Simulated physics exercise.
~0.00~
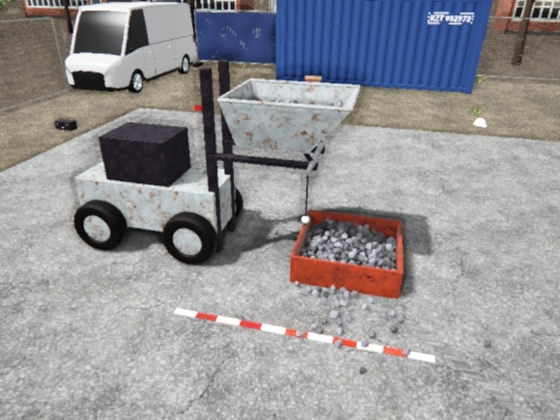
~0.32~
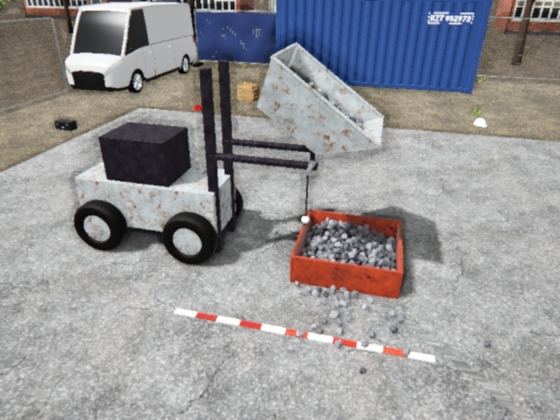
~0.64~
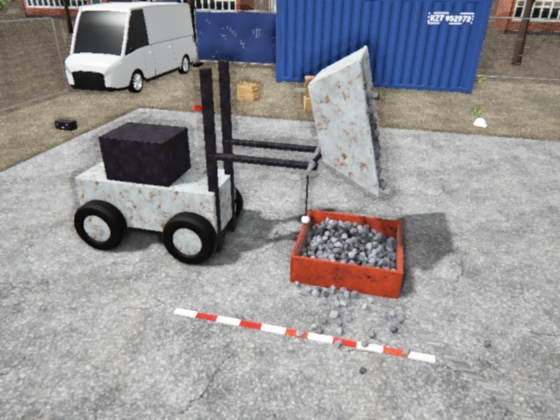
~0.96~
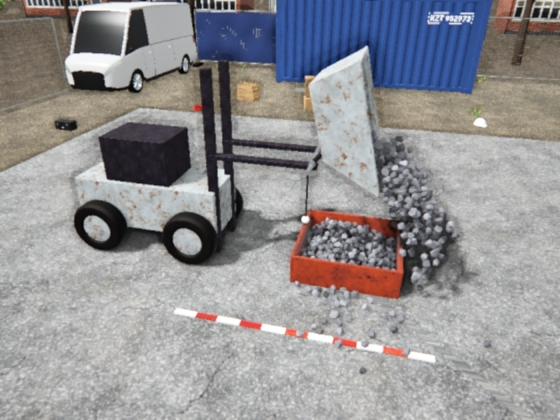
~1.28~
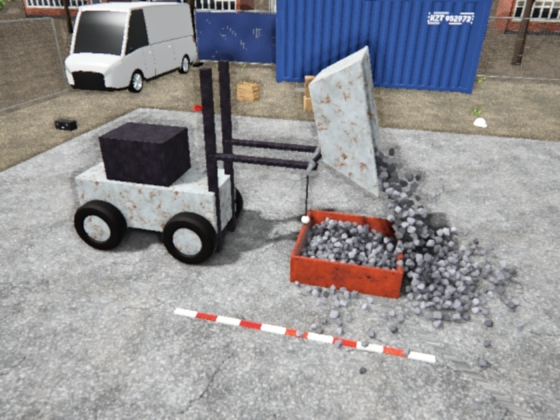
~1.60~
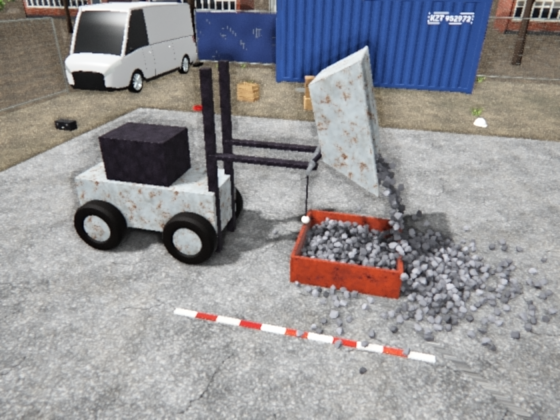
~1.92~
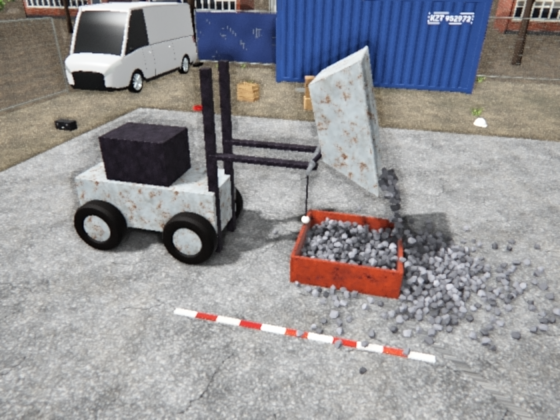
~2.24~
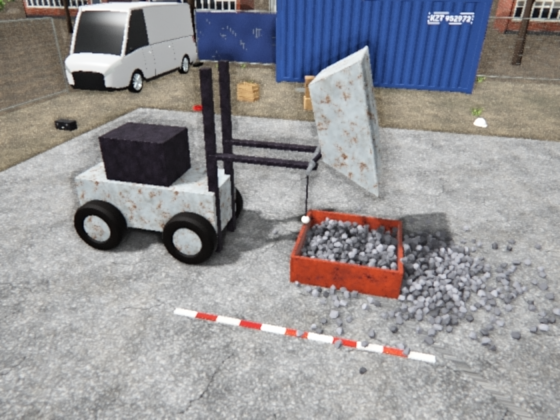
A rusty skip tips forward and spills grey stones mostly beyond the red bin.
